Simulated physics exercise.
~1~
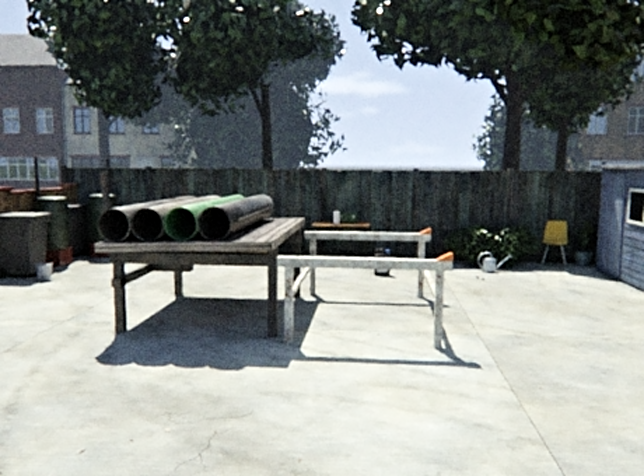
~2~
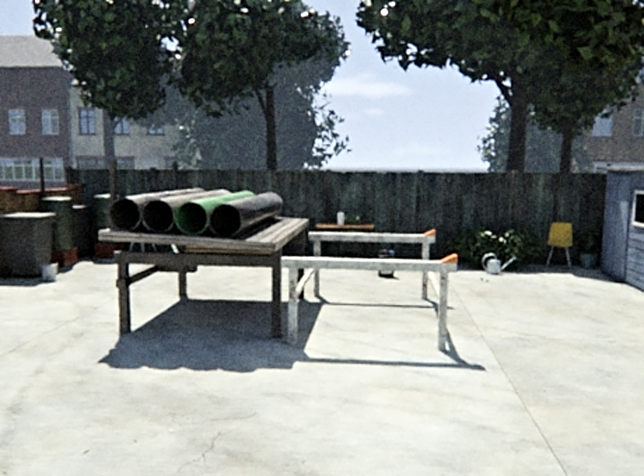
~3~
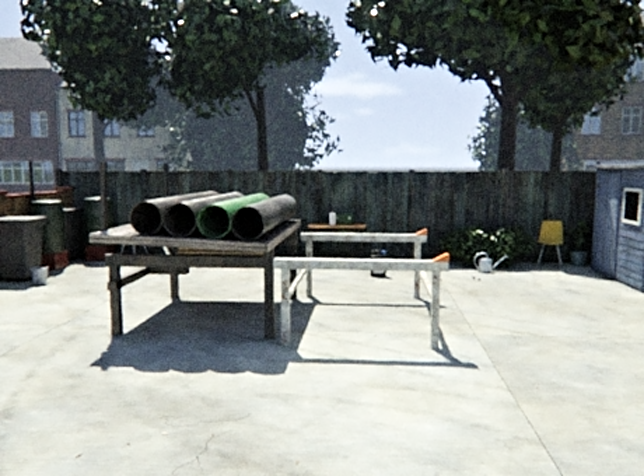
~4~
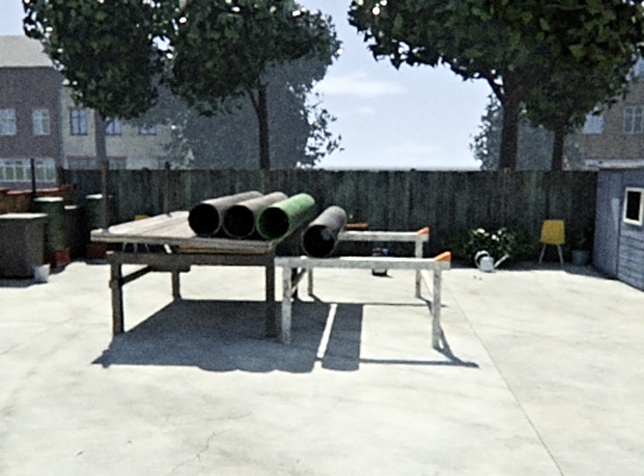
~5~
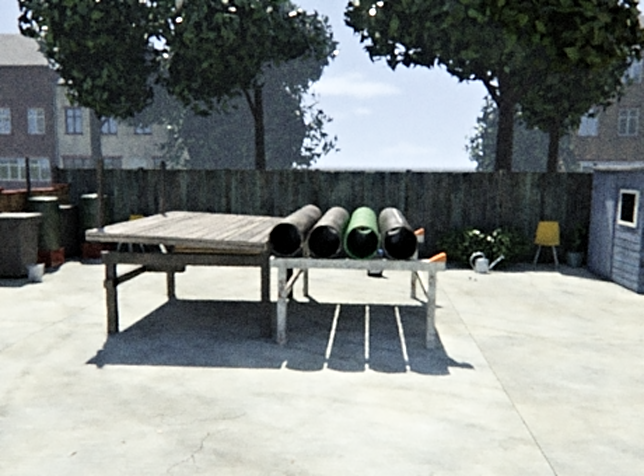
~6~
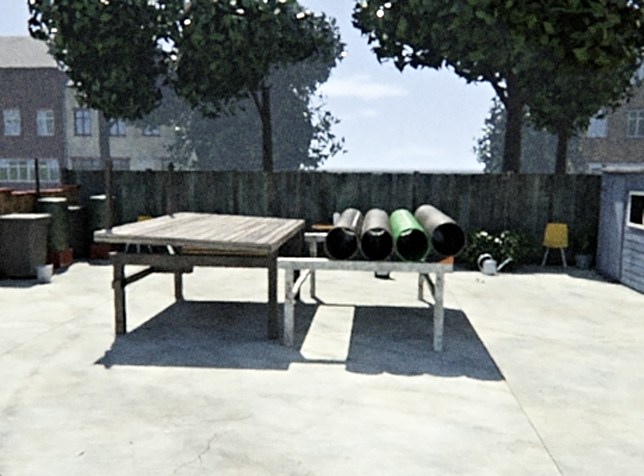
In a paved yard backed by a dark fence, four pipes, one of them green, roll right along a wooden deck and cross onto a white rack beside it, where they end up side by side near its right end.
